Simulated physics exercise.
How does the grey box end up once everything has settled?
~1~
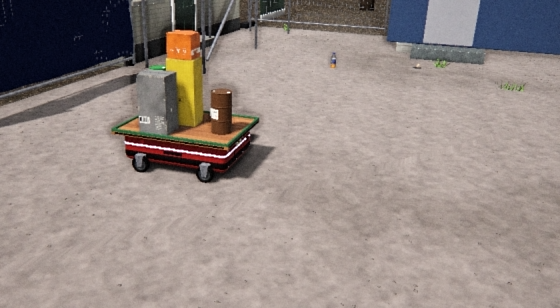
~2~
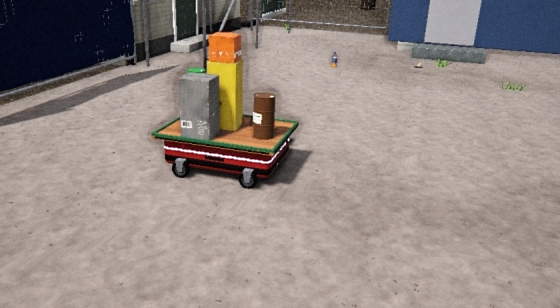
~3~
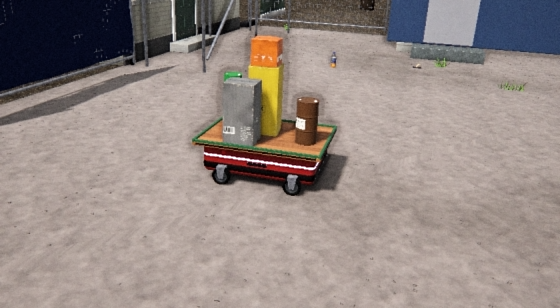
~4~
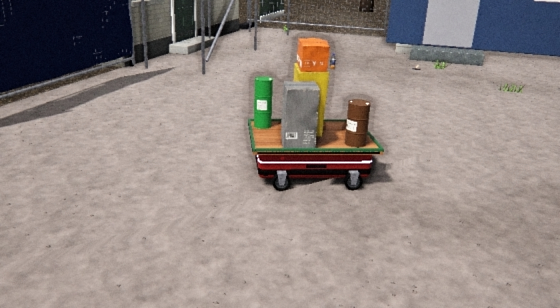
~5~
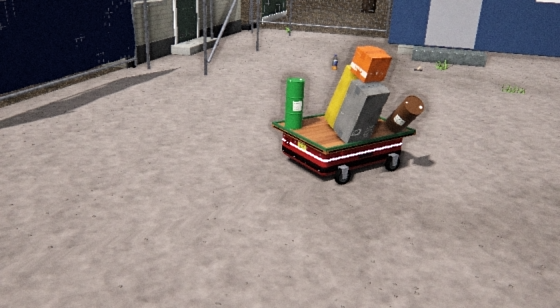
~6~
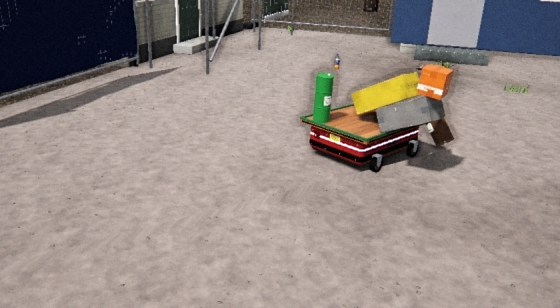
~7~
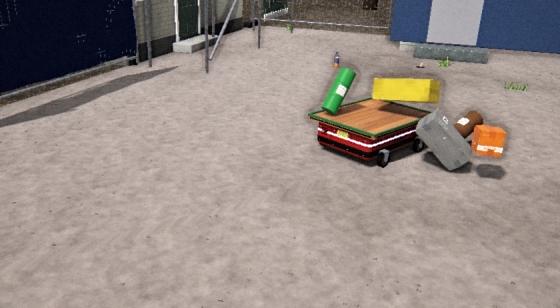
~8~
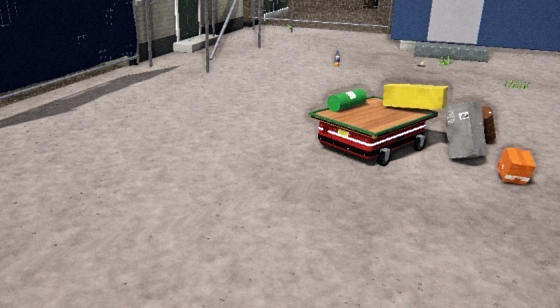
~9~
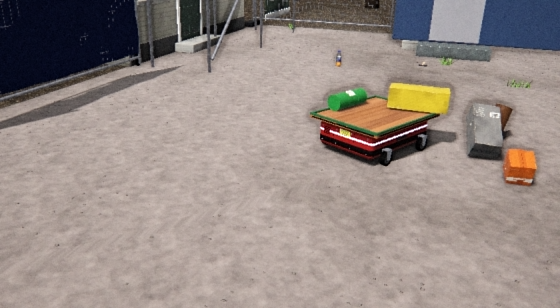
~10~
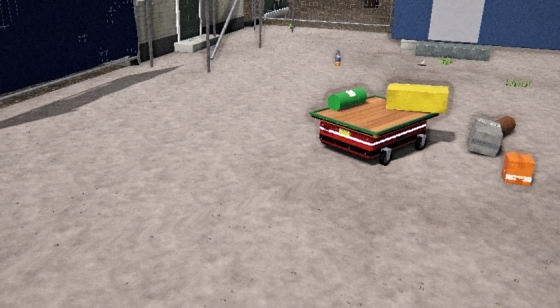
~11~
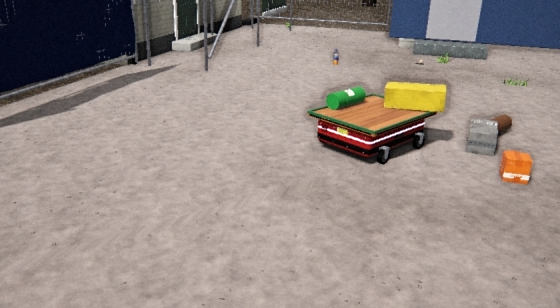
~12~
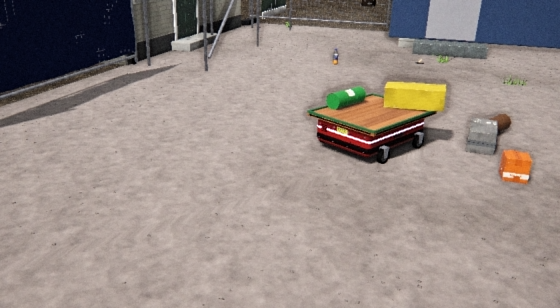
It topples off the cart as the cart turns and ends up lying on its side on the ground to the right.
